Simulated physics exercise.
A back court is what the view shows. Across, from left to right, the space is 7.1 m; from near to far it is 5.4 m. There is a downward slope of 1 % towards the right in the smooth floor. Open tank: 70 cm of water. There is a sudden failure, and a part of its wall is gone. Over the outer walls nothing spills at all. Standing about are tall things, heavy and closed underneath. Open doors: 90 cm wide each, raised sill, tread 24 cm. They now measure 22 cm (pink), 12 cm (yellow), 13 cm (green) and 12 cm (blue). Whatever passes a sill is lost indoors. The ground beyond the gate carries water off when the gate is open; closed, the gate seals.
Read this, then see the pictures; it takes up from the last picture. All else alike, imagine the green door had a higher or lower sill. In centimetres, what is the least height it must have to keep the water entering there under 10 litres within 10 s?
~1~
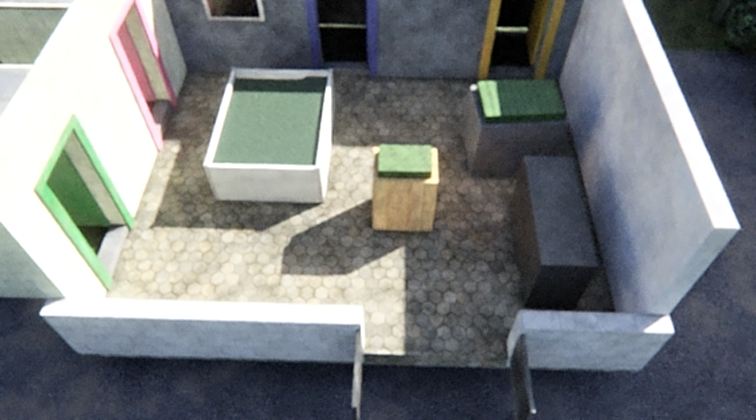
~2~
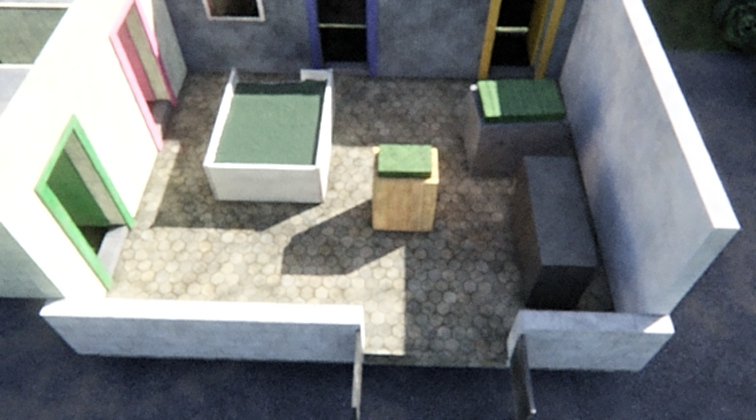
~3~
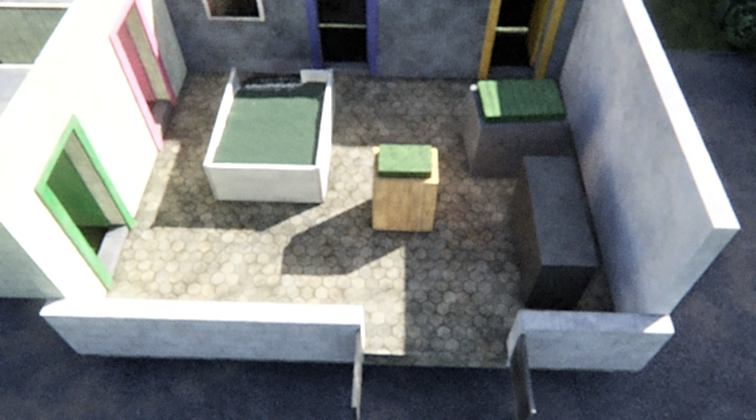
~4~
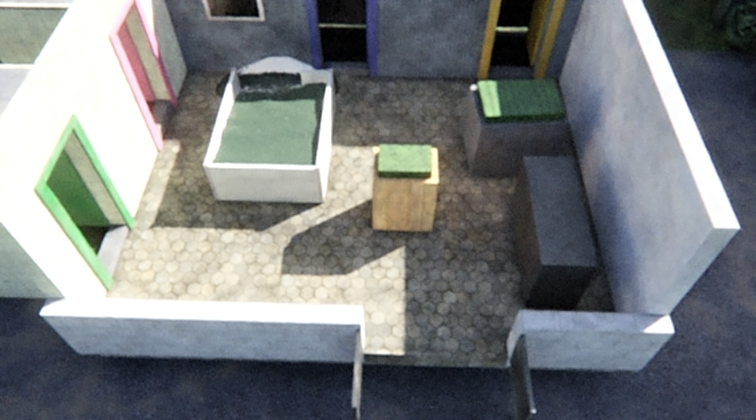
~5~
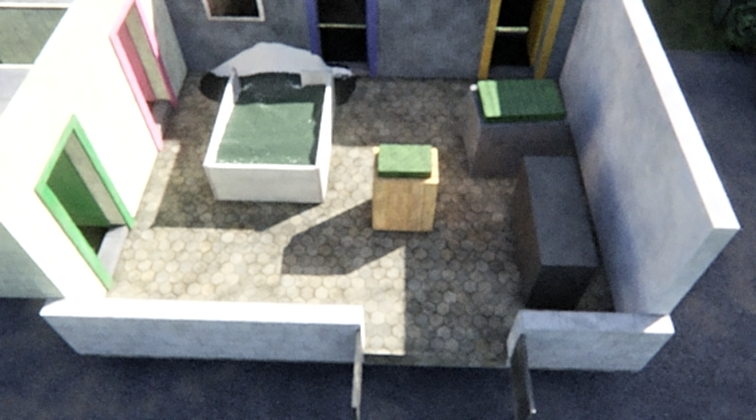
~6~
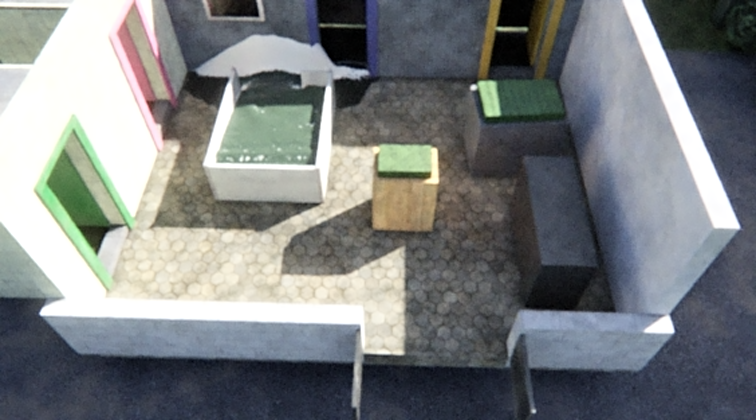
11 cm.
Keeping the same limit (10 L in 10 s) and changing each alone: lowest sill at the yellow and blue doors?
You'd want about 12.5 centimetres at yellow and about 19 centimetres at blue.
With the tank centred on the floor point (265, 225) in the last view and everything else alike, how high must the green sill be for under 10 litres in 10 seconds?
At least some 7.0 centimetres tall.
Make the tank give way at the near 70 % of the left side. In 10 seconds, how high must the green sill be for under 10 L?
About 15 centimetres.
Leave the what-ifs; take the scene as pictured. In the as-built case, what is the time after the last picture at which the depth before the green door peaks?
The level tops out around 4.5 s.
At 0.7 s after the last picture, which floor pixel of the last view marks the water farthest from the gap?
Lab note: Front tip approx. at (461, 84).
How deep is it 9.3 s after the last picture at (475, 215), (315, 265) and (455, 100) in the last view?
Depth: About 9, 3, 8 cm.
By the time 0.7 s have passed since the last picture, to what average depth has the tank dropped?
44 cm, roughly.
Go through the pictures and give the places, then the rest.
In the first frame, the open tank at (274, 119) is whole and still, 70 cm deep; the green door at (93, 212) is dry.
In the second frame, water pours out on the far side and has run 0.3 m, to a hidden place; about 9 cm deep outside, 70 cm at the back.
In the third frame, the front is at a hidden place, 0.8 m from the gap on the far side; 1.0 m2 of floor is wet, 70 cm left at the back.
In the fourth frame, the front is at a hidden place, 0.9 m from the gap on the far side; 1.6 m2 of floor is wet, 70 cm left at the back.
In the fifth frame, the gap is on the far side, the front 1.2 m out at (354, 77); the back of the open tank holds 67 cm.
In the sixth frame, the front is at (376, 77), 1.5 m from the gap on the far side; 2.2 m2 of floor is wet, 60 cm left at the back; 3.5 m in a straight line remain to the green door at (93, 212).
Then, 0.7 s after the last picture water covers 15 % of the floor, deepest (54 cm) near (186, 76); it has not reached the green door.
Then, 2.3 s after the last picture water covers 55 % of the floor, deepest (32 cm) near (195, 76); 4 cm at the green door, 0 litres in over its 13 cm sill.
Then, 9.3 s after the last picture water covers 95 % of the floor, deepest (14 cm) near (616, 332); 6 cm at the green door, 4 litres in over its 13 cm sill.
At the green door as built, the water peaked near 15 cm, 4.7 s after the last picture.
Run again over the same 10 s with other heights there, 18 litres in over 9 cm, 6 litres over 12 cm. The limit of 10 litres is kept from about 11 cm up.
